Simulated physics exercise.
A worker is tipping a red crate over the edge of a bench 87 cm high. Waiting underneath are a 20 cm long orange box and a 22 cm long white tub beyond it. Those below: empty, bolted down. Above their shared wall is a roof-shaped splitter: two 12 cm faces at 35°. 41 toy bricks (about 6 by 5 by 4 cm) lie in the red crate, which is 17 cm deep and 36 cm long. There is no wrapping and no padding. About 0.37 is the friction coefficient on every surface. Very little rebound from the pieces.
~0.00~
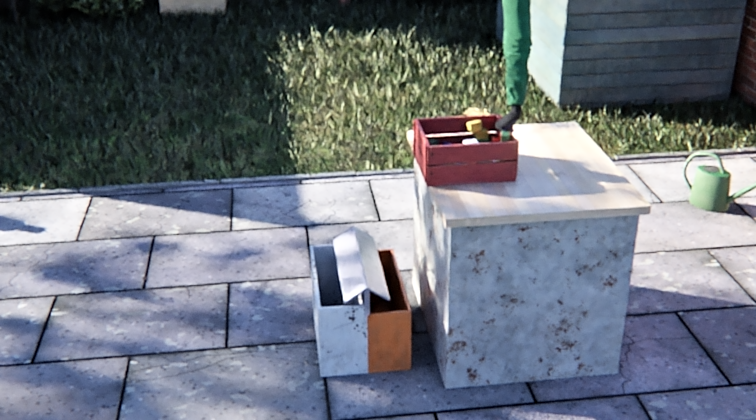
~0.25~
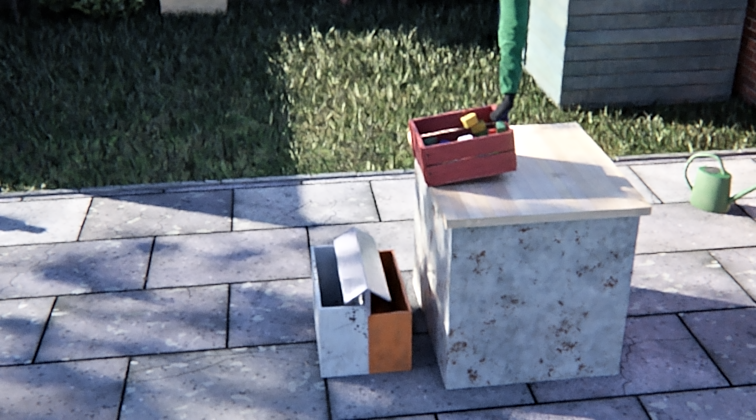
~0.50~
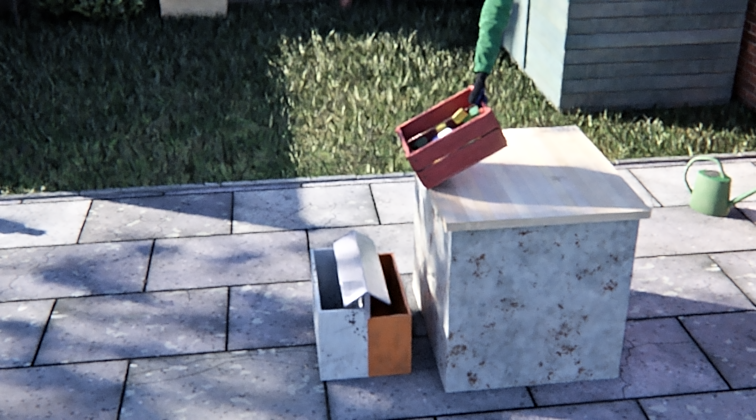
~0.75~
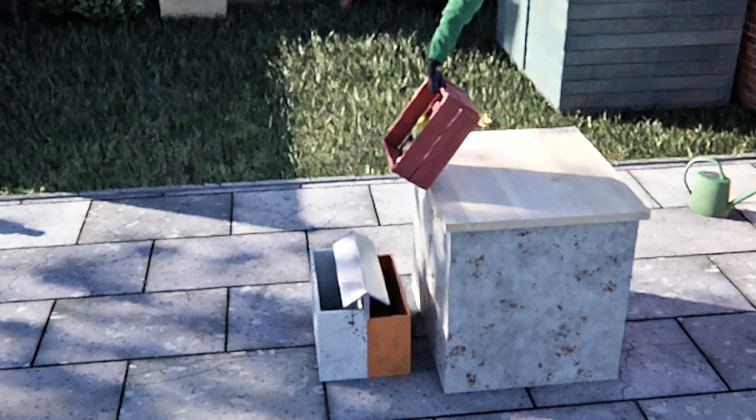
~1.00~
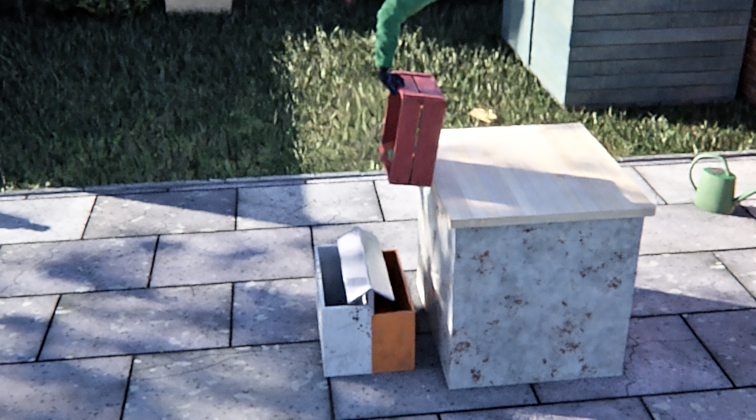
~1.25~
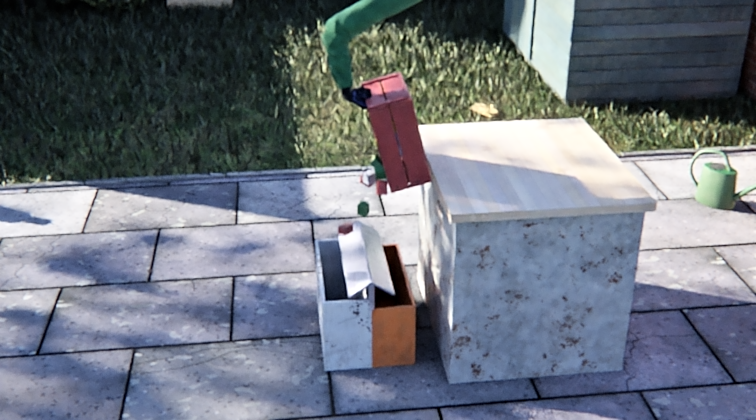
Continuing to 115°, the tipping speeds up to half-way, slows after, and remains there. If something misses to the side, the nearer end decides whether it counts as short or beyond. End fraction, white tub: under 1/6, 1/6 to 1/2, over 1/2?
Over 1/2.
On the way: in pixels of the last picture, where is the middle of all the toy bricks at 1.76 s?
Estimated centre in the last picture: (360, 252).
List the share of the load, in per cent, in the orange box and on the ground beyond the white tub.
About 5 in a hundred first and about 5 in a hundred second.
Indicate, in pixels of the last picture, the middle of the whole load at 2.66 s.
Roughly at pixel (341, 328).
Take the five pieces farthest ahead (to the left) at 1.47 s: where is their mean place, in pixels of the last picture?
(335, 273).
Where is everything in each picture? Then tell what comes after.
In the first frame (each is followed by its nearest rim corner in this view), red crate, (431, 146); white tub, (321, 308); 0° from level; none out.
In the second frame, red crate, (425, 147); 8° from level.
In the third frame, red crate, (410, 155); 28° from level.
In the fourth frame, red crate, (394, 168); 55° from level.
In the fifth frame, red crate, (390, 181); 82° from level.
In the sixth frame, red crate, (390, 190); white tub, (326, 302); 104° from level; 6 out, the lowest brick at (346, 229).
After 1.47 s, tilt 114°; 28 still in the red crate, 2 in the white tub and 11 in the air.
After 1.76 s, tilt 115°; 12 still in the red crate, 13 in the white tub and 16 in the air.
After 2.15 s, tilt 115°; 1 still in the red crate, 2 in the orange box, 23 in the white tub, 1 on the ground short of the orange box, 3 on the ground beyond the white tub and 11 in the air.
When it is over (at 2.66 s), 2 in the orange box, 35 in the white tub, 1 on the ground short of the orange box and 3 on the ground beyond the white tub. Asked share, 35 of 41, 85 per cent.
